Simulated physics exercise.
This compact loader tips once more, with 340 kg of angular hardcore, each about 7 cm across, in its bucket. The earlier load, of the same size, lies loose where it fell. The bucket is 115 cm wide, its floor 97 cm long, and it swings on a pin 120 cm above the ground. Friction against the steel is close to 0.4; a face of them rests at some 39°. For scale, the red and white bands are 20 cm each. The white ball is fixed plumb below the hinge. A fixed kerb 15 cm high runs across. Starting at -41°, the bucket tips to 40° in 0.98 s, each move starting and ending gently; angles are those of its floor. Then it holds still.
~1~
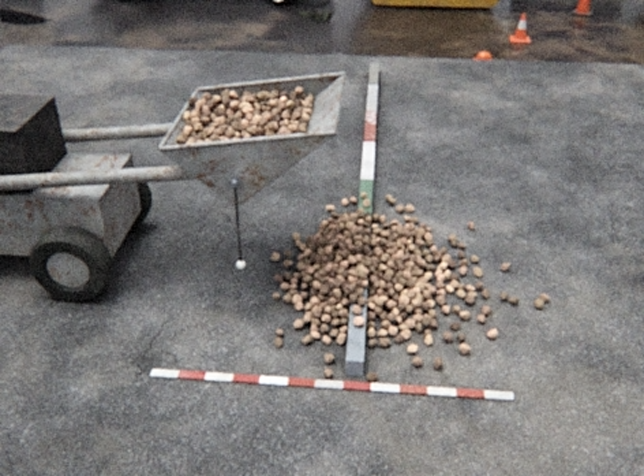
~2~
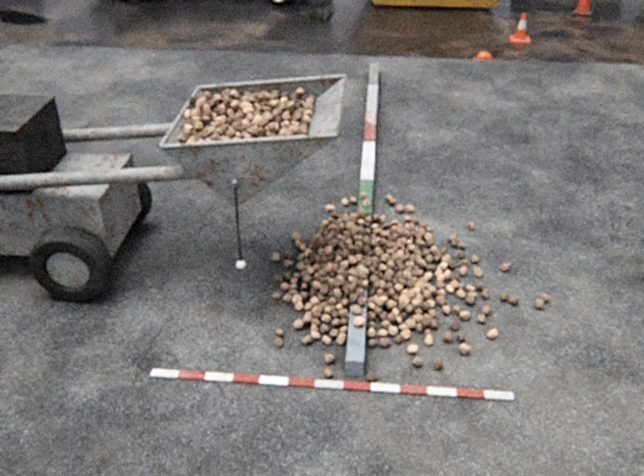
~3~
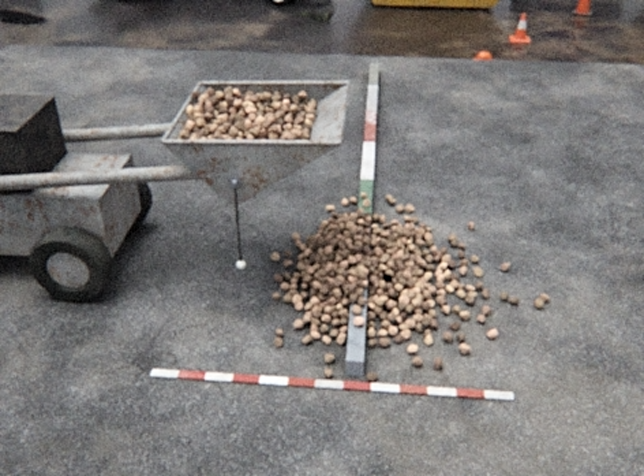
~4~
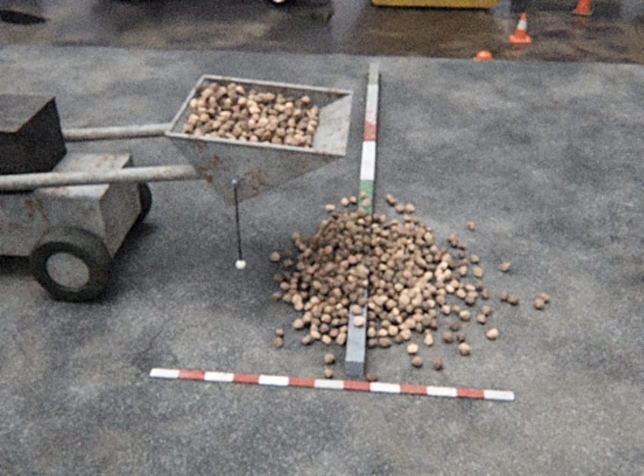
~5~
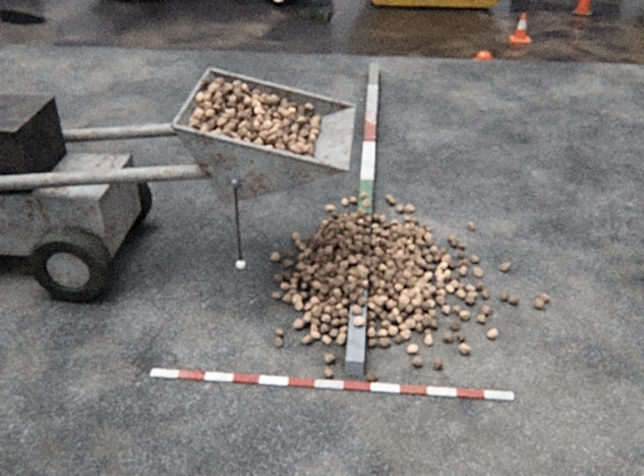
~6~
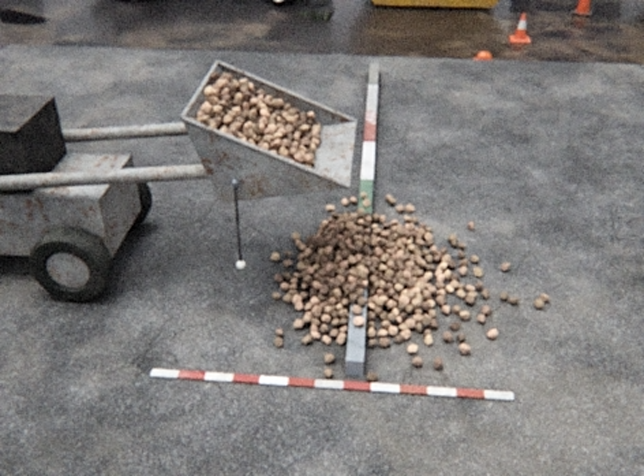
A loader's grey metal bucket, filled with brown stones, barely shifts at first on its two arms, then rotates clockwise, its right lip lowering while its back edge rises. The stones inside shift little, and the loader's body, the loose heap across the kerb and the red and white pole stay still.
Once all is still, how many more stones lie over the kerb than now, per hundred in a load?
About 43 per cent.
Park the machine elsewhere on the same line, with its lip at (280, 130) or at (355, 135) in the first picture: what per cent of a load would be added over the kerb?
About 0 and 70 per cent.
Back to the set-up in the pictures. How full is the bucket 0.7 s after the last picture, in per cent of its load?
It holds some 85 per cent.
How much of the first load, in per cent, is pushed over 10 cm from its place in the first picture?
About 5 per cent.
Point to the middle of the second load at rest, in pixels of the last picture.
Near (355, 256).
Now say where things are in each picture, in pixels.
In the first frame, the bucket is at -41°, its lip at (335, 133); the top of the load is at (255, 100). The earlier load is highest near (354, 245), 27 cm above ground level, 54 % on this side of the kerb, 46 % over the kerb.
In the second frame, the bucket is at -39°, its lip at (337, 135); the top of the load is at (247, 100).
In the third frame, lip at (341, 143), floor tilted -35°, highest stones at (232, 99).
In the fourth frame, lip at (345, 155), floor tilted -28°, highest stones at (211, 95).
In the fifth frame, lip at (349, 170), floor tilted -20°, highest stones at (212, 90).
In the sixth frame, lip at (349, 187), floor tilted -10°, highest stones at (220, 83).
Then, 0.3 s after the last picture the floor is at 28°; in per cent of one load, 100 in the bucket, 54 on this side of the kerb, 46 over the kerb; the foremost stones are at (509, 300).
Then, 0.7 s after the last picture the floor is at 40°; in per cent of one load, 84 in the bucket, 70 on this side of the kerb, 46 over the kerb; the foremost stones are at (509, 300).
Then, 1.0 s after the last picture the floor is at 40°; in per cent of one load, 27 in the bucket, 109 on this side of the kerb, 64 over the kerb; the foremost stones are at (509, 300).
Then, 3.6 s after the last picture the floor is at 40°; in per cent of one load, 0 in the bucket, 111 on this side of the kerb, 89 over the kerb; the foremost stones are at (507, 286). Net gain over the kerb, 43.
